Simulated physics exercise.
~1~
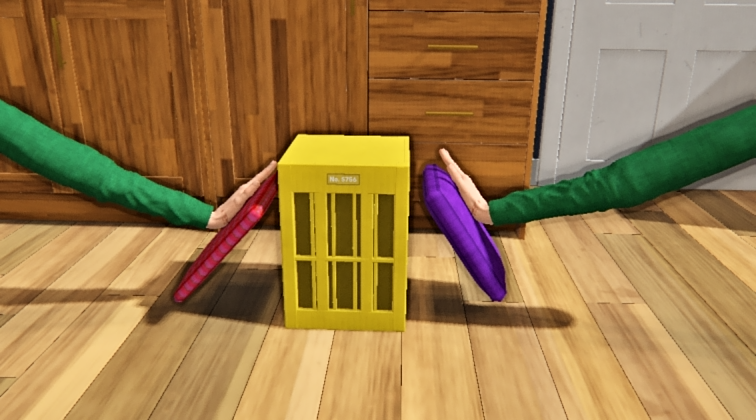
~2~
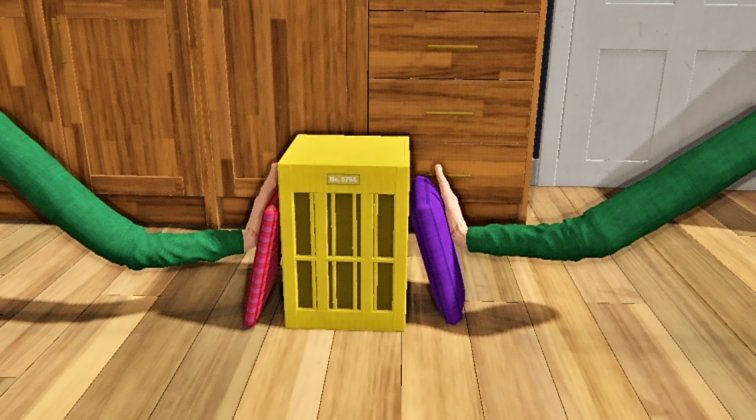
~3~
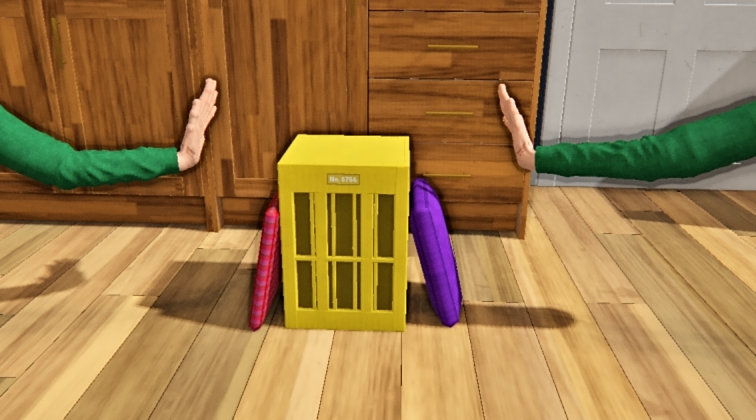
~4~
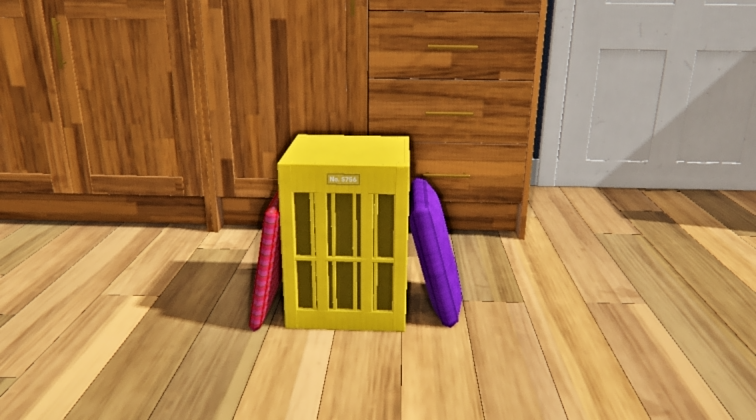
On a bare wooden floor in front of brown cabinets and drawers, a yellow crate stands upright while two green-sleeved arms reach in from either side. The left hand holds a red seat pad at a slant, and the right hand holds a purple soft bag tilted toward the crate. The hands bring both items in against the crate's sides, standing them on edge. Then the hands let go and draw back, leaving the pad and bag unsupported by them. Once the arms are gone, the red pad and the purple bag both stay leaning against the unmoved crate.
